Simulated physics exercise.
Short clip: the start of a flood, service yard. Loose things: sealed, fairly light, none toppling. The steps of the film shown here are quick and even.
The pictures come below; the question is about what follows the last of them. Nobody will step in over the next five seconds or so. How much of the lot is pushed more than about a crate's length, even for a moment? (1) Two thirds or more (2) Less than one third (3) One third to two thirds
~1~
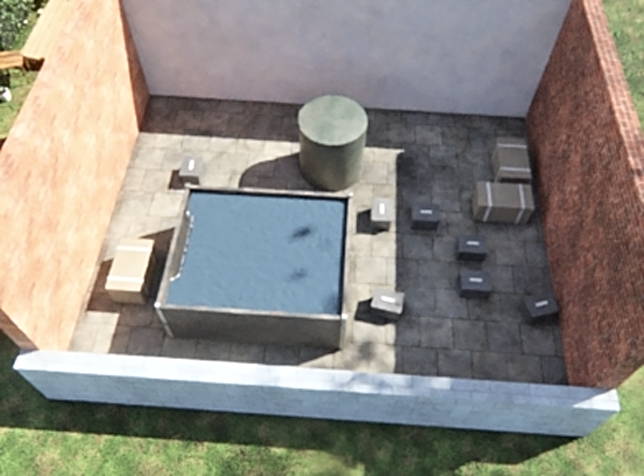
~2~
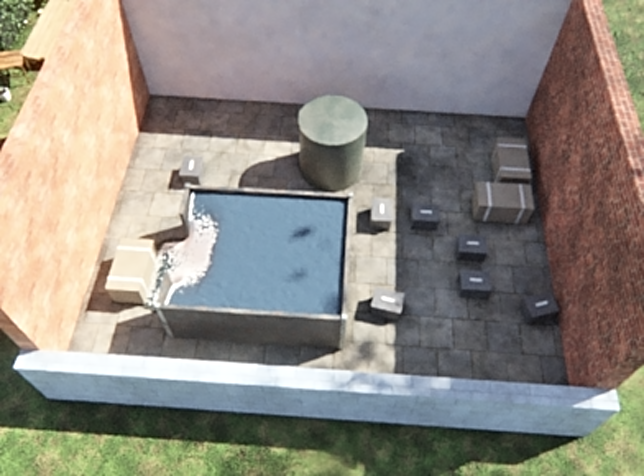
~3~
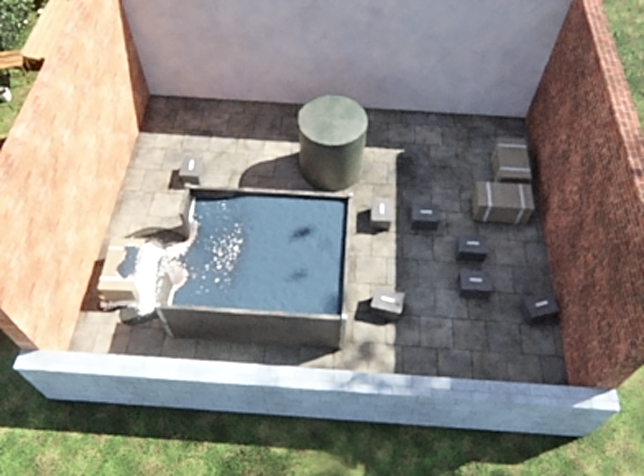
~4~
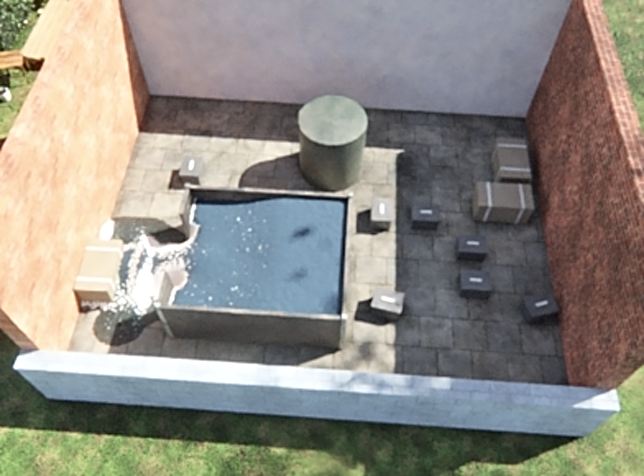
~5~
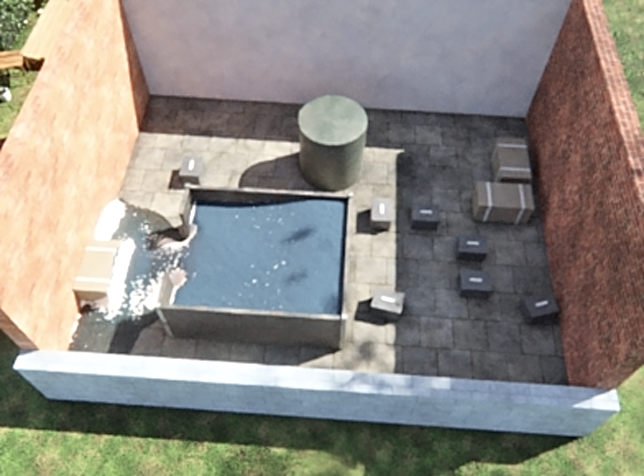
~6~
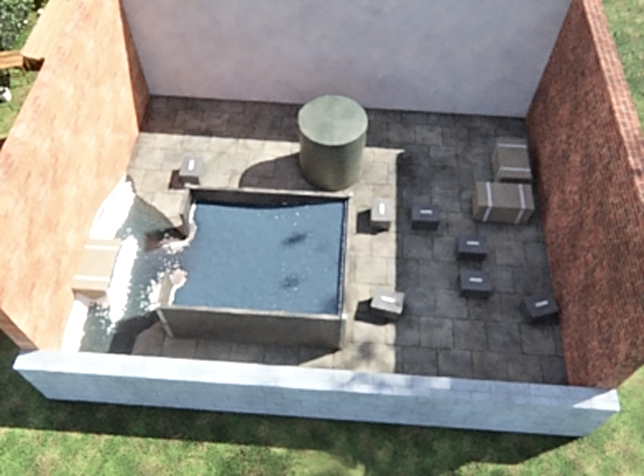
Answer: 2.
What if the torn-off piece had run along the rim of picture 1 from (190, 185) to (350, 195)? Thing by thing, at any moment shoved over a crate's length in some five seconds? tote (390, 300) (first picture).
As for this one, it came up short.
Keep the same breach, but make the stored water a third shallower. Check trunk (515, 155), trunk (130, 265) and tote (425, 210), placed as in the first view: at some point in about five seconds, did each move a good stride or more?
One after the other: No, that far or more, never so far.
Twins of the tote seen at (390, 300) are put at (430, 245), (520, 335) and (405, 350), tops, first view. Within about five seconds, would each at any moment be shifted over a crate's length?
Listed in order: Hardly budges, displaced, then displaced.
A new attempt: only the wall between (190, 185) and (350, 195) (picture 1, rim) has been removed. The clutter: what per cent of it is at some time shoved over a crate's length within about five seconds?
I'd guess close to 90 percent.
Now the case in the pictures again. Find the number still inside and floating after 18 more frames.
By my tally, 1.
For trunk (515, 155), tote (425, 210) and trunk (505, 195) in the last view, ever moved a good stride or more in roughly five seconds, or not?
Working through them in turn, I get never that far off, never that far off, then never that far off.
A moment on, 0 of 10 are well off their spots; 1 afloat.
Next, 2 of 10 are well off their spots; 1 afloat.
Later, 2 of 10 are well off their spots; 1 afloat.
In the end, 3 of 10 are well off their spots, and 3 have been at some point; 2 afloat.
